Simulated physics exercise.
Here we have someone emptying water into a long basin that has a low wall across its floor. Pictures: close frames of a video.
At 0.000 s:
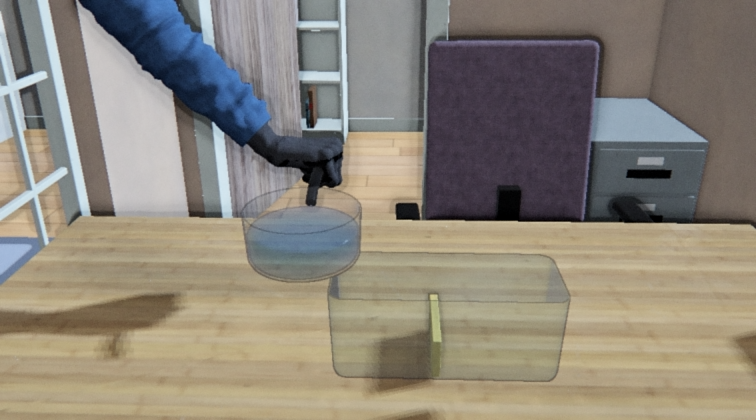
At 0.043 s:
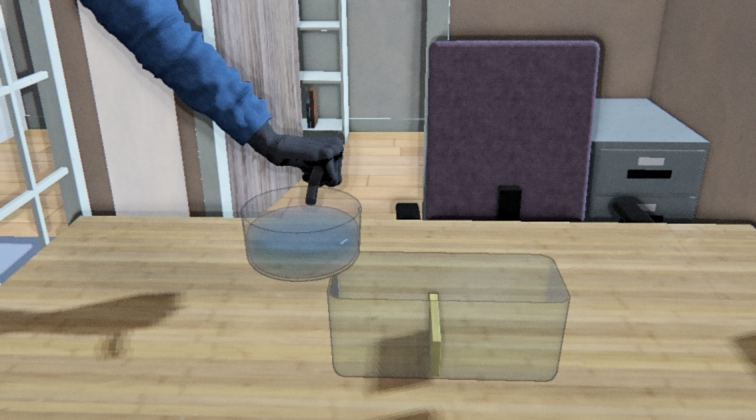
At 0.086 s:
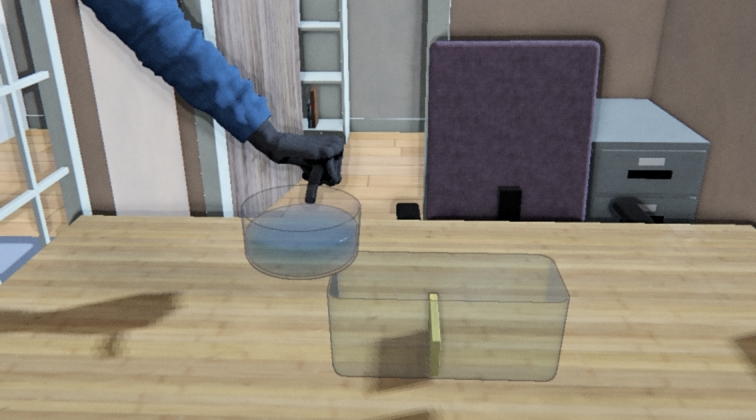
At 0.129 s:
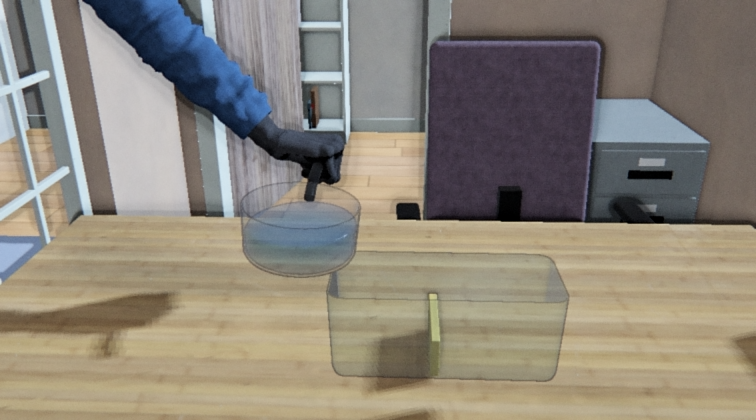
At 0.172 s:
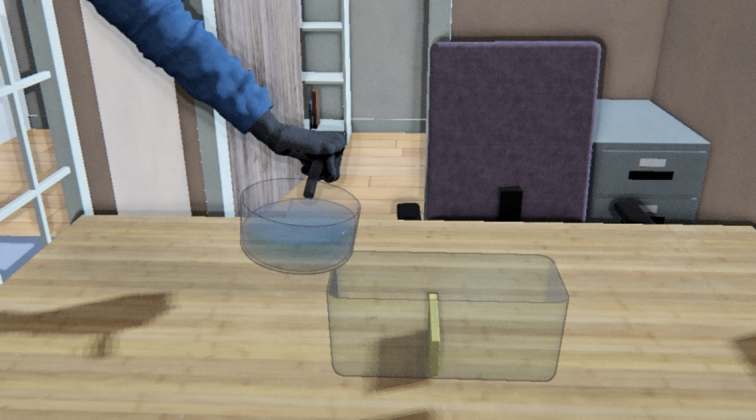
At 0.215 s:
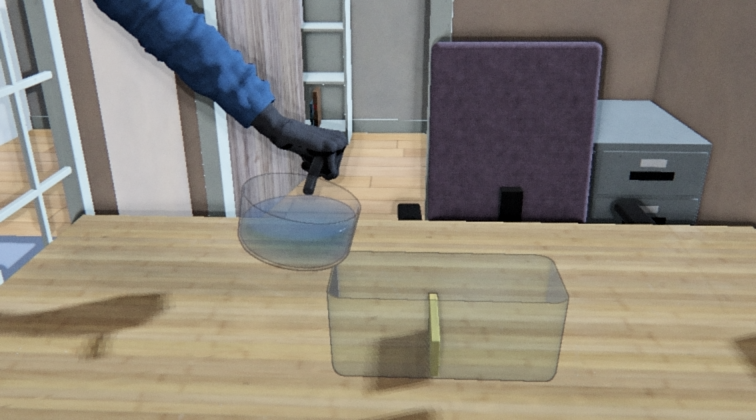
A black-gloved hand in a blue sleeve held a clear, round container of water above a wooden table, then slowly tilted it slightly to the right beside a long see-through basin with a low wall inside.
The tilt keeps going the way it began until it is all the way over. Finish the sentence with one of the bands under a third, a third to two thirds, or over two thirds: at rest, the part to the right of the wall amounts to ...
At rest, the part to the right of the wall amounts to a third to two thirds.
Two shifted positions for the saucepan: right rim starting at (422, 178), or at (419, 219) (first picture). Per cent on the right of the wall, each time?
First try: 95 percent; second try: 95 percent.
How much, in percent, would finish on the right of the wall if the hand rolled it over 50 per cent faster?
Around 55 in a hundred.
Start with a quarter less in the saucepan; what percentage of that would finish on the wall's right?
I'd put it at some 35 %.
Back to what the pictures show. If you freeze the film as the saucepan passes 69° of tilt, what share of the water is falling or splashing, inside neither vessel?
Airborne share: Approx. 30 %.
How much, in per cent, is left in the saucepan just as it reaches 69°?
Some 65 per cent.
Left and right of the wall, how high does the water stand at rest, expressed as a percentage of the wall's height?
On the left it is 40 per cent, on the right 30.
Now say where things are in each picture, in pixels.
In the first frame, tilt 0°; pouring edge (360, 211); surface from (249, 225) to (359, 226); the long basin's rim runs from (332, 275) to (561, 279); the wall's top is at (435, 318).
In the second frame, tilt 1°; pouring edge (360, 211); surface from (249, 224) to (358, 226).
In the third frame, tilt 2°; pouring edge (360, 210); surface from (248, 223) to (358, 224).
In the fourth frame, tilt 4°; pouring edge (360, 210); surface from (247, 220) to (357, 221).
In the fifth frame, tilt 8°; pouring edge (360, 210); surface from (245, 217) to (356, 218).
In the sixth frame, tilt 12°; pouring edge (360, 210); surface from (244, 212) to (356, 215).
A moment on, the saucepan is tipped part way and 67 per cent is still to pour, 2 is left of the wall and 0 right of it.
Next, the saucepan is tipped on its side and 12 per cent is still to pour, 25 is left of the wall and 47 right of it.
Then the saucepan is tipped right over and 1 per cent is still to pour, 44 is left of the wall and 52 right of it.
Later the saucepan is tipped right over and 0 per cent is still to pour, 47 is left of the wall and 52 right of it.
At rest 47 per cent lies left of the wall, 52 right of it and 1 outside.
